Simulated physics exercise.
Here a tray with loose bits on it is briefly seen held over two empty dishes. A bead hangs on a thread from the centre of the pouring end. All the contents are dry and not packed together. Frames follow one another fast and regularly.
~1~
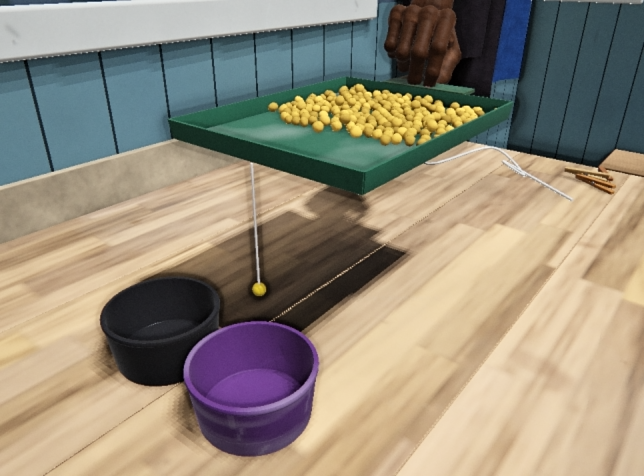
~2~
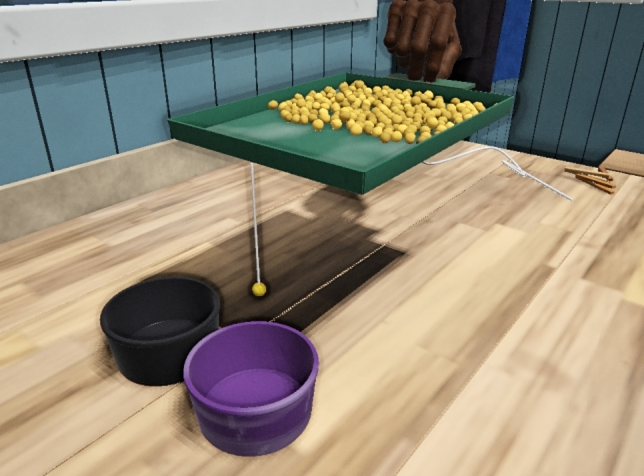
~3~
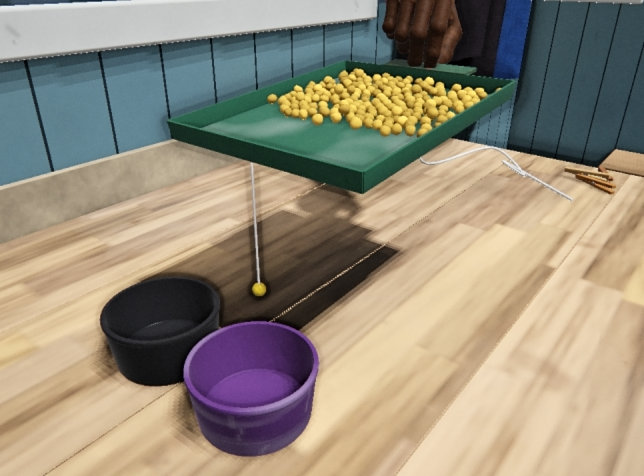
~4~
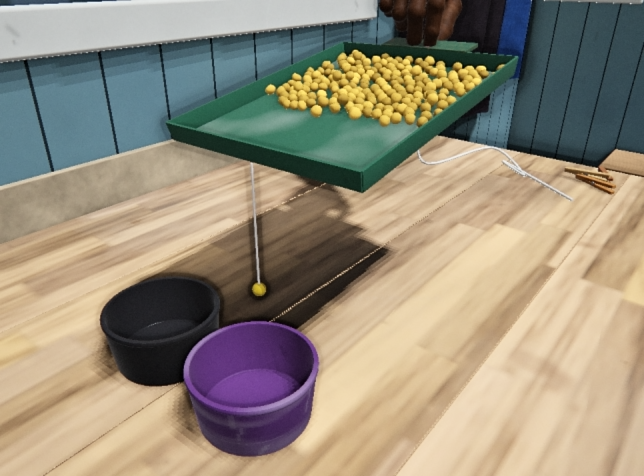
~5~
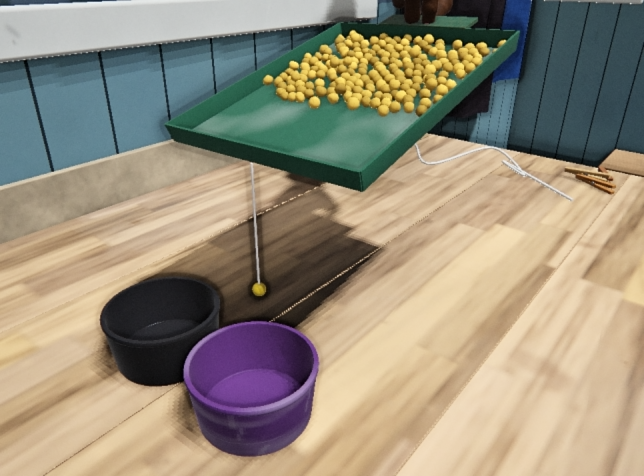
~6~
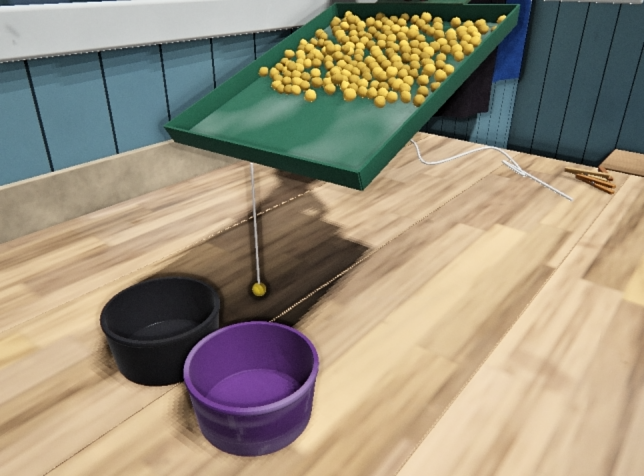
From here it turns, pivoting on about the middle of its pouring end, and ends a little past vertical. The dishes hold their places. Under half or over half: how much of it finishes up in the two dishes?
Over half.
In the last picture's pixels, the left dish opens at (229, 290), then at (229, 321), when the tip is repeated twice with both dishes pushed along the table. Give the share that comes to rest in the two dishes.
20 %, 50 %.
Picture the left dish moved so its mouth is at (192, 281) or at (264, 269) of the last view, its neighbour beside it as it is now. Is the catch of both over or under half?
For the two tries in order: Not as much as half, not as much as half.
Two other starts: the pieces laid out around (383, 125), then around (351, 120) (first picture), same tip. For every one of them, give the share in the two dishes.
About 70 % and 80 %.
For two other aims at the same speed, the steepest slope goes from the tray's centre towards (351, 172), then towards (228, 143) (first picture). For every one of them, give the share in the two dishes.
Somewhere close to 20 % the first time, 50 % the second.
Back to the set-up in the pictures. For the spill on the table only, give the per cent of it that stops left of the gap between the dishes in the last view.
That's roughly 60 per cent of the pieces.
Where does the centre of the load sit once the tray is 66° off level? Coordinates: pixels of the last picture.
Somewhere about (236, 140).
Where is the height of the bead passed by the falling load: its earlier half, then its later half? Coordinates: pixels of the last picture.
The opening half passes (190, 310), the closing half (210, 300).
Soon after the last picture, tray tipped steeply; most on the tray; a stray few in the right dish; a stray few in the left dish; a stray few outside both; about a quarter in the air.
A little later, tray tipped past a quarter turn; about half on the tray; a small part in the right dish; a small part in the left dish; a small part outside both; a small part in the air.
Later still, tray tipped past a quarter turn; about a third in the right dish; about half in the left dish; about a quarter outside both.
At rest, tray tipped past a quarter turn; about a third in the right dish; about half in the left dish; about a quarter outside both.
